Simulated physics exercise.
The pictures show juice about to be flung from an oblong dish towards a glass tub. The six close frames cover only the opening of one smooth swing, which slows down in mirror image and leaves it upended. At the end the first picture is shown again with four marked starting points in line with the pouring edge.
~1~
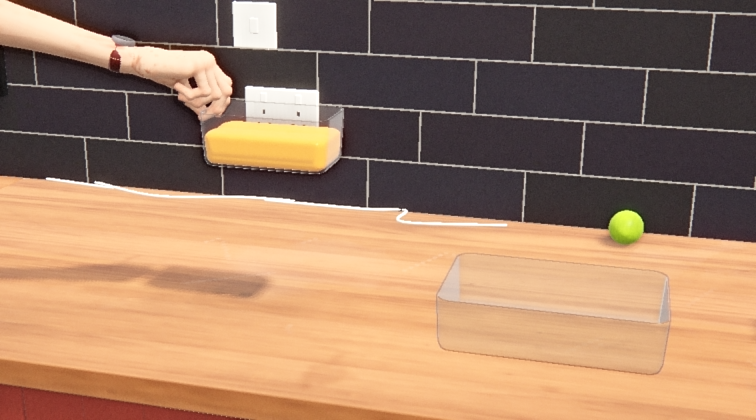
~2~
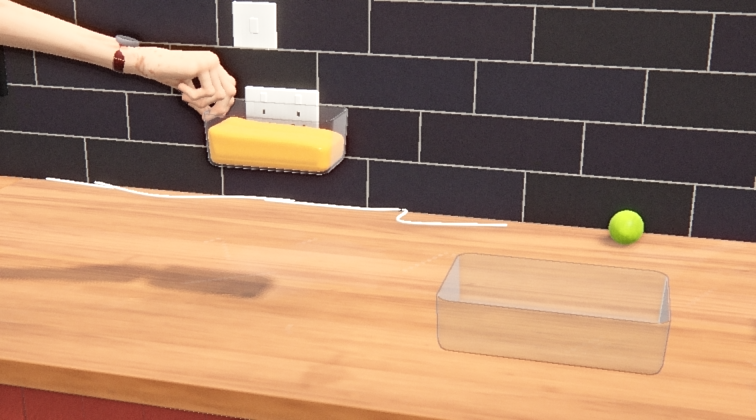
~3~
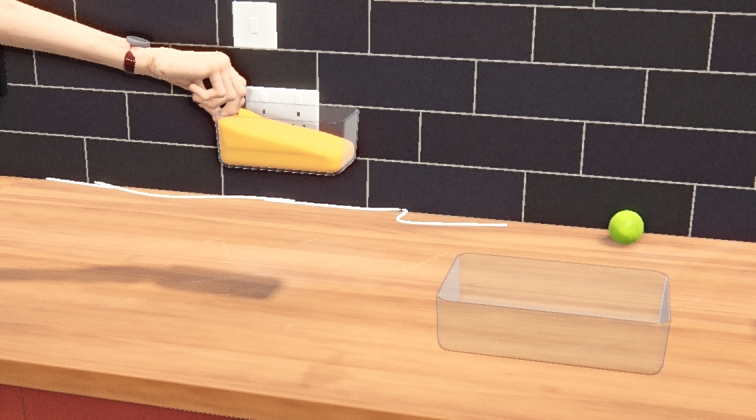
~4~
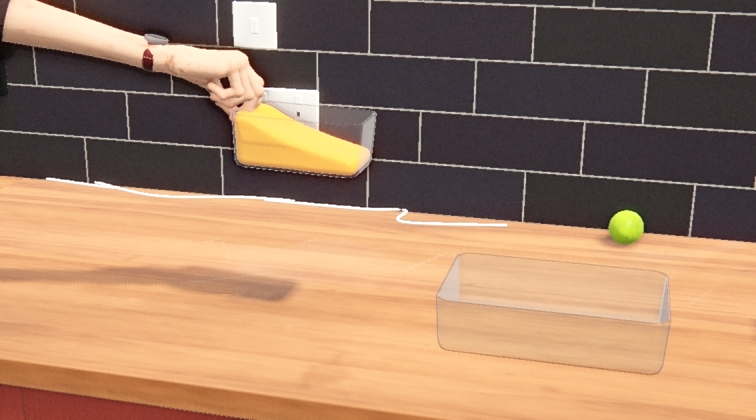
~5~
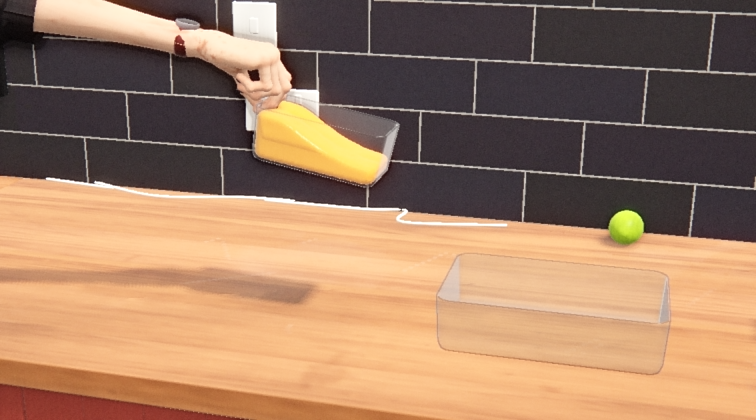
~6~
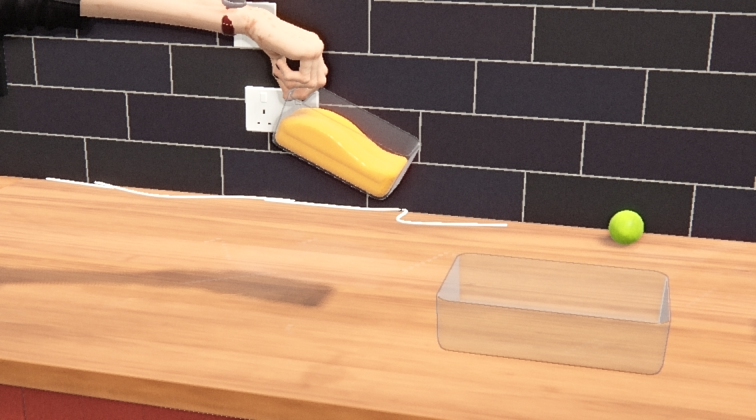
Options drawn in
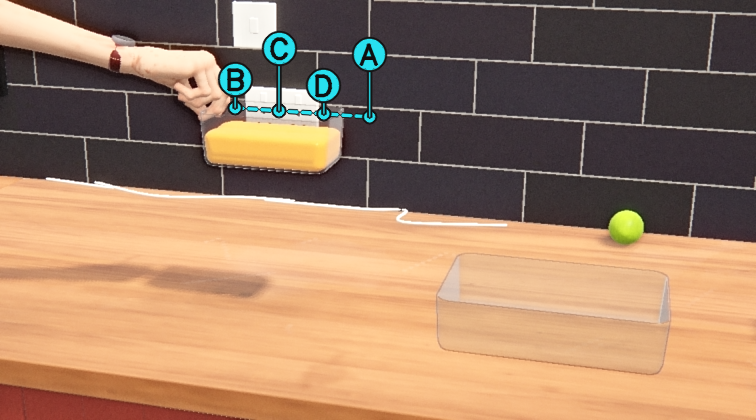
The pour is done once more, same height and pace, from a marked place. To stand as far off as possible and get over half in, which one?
Take C.
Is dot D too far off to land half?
No.
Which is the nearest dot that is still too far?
It is B.
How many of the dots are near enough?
Three of the four.
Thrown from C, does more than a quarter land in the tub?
Yes.
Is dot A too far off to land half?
No, that is safe.
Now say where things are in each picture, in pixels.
Upright, lip at (334, 114); tub from (437, 347) to (663, 373); nothing has left yet, in the first picture.
Upright, lip at (338, 114); nothing has left yet, in the second picture.
Upright, lip at (350, 115); nothing has left yet, in the third picture.
Upright, lip at (367, 118); nothing has left yet, in the fourth picture.
Tipped about 10°, lip at (391, 130); nothing has left yet, in the fifth picture.
Tipped about 24°, lip at (414, 149); nothing has left yet, in the sixth picture.
In cyan, A at (369, 116); B at (235, 107); C at (279, 110); D at (323, 113).
Choosing A, about 77 % lands in the tub, 3 % falls short and 20 % goes beside or beyond.
Choosing B, about 33 % lands in the tub, 62 % falls short and 5 % goes beside or beyond.
Choosing C, about 66 % lands in the tub, 25 % falls short and 9 % goes beside or beyond.
Choosing D, about 78 % lands in the tub, 13 % falls short and 9 % goes beside or beyond.
